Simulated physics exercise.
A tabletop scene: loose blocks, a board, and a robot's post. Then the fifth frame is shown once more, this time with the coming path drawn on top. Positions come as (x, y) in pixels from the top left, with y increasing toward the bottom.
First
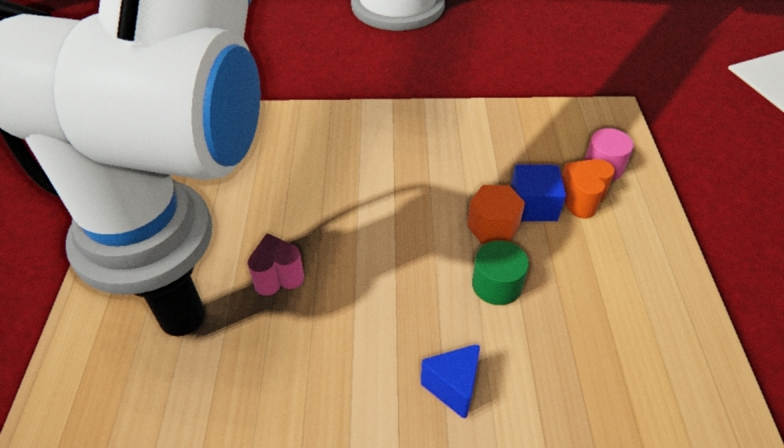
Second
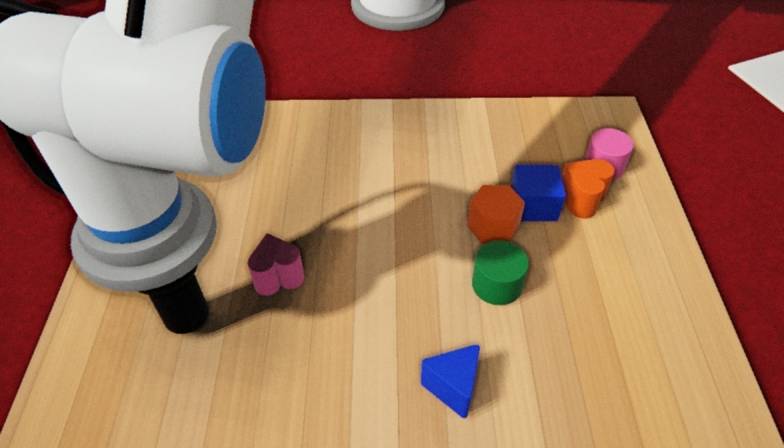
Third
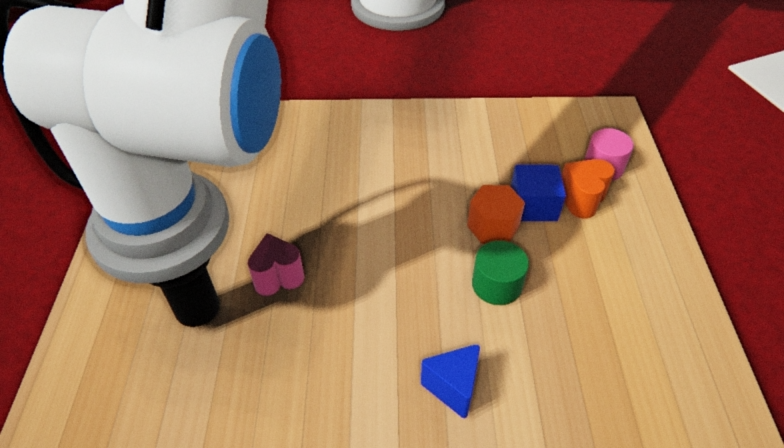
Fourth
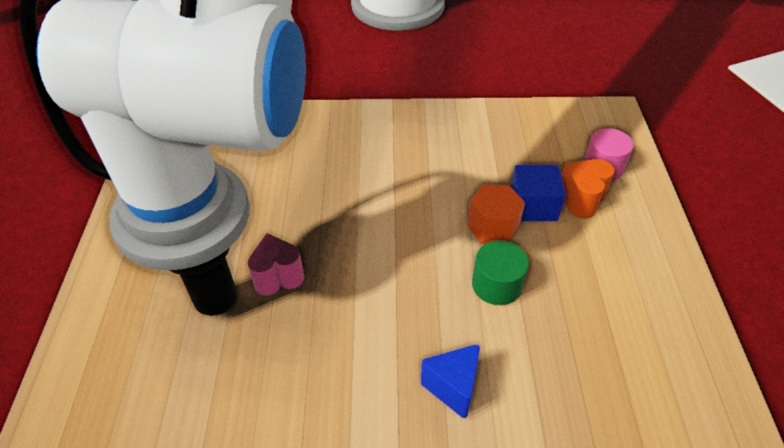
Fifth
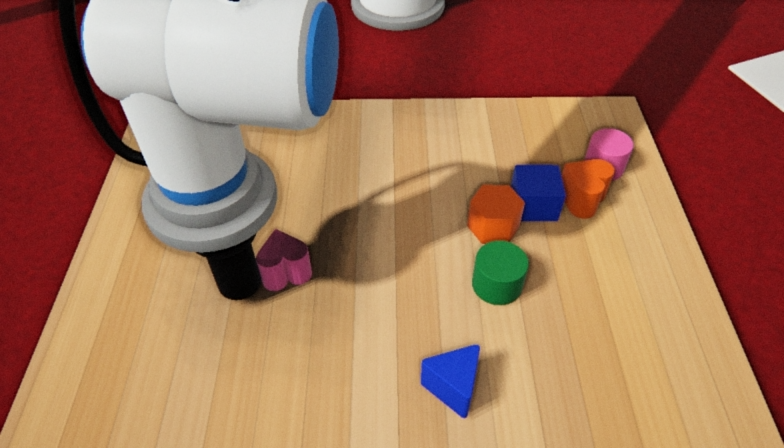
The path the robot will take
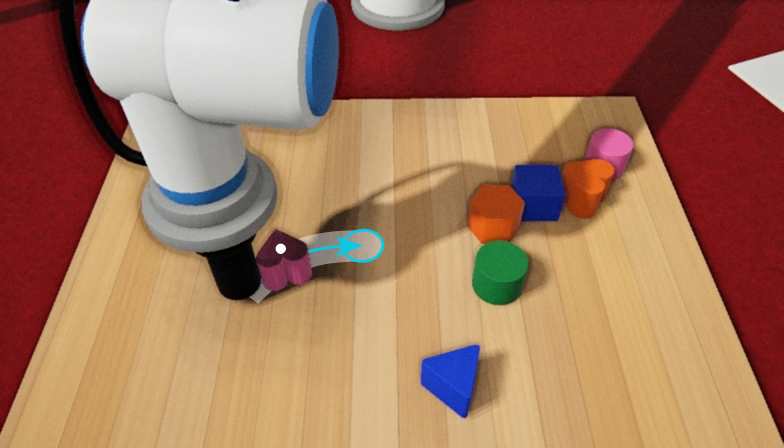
On a wooden tabletop scattered with colourful blocks, a white robot arm slides its black post right and slightly away from the viewer, then nudges the pink heart-shaped block a little to the right while the other blocks stay still.
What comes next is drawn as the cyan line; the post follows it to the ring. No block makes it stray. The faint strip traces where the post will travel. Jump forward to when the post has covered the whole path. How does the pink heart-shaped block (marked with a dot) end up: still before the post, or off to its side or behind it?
By the time the path ends, the pink heart-shaped block is still sitting right in front of the post.
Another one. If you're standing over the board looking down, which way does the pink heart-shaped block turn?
Looking from above, the answer is clockwise.
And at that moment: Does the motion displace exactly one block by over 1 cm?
I'd say yes.
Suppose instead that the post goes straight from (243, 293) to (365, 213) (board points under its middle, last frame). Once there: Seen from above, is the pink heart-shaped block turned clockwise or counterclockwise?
Seen from above, its turn is clockwise.
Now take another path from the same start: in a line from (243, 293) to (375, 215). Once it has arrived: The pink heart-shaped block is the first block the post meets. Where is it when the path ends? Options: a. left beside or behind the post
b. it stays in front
(b)
Drawn move, from (243, 293) by way of (278, 265) and (319, 249) to (363, 245); the dot is on the pink heart-shaped block.
On the path given first. One third of the way, post at (276, 255); pink heart-shaped block at (319, 230), turned 25° clockwise.
Two thirds of the way, post at (318, 239); pink heart-shaped block at (363, 220), turned 45° clockwise.
At the end, post at (362, 235); pink heart-shaped block at (408, 219), turned 50° clockwise.
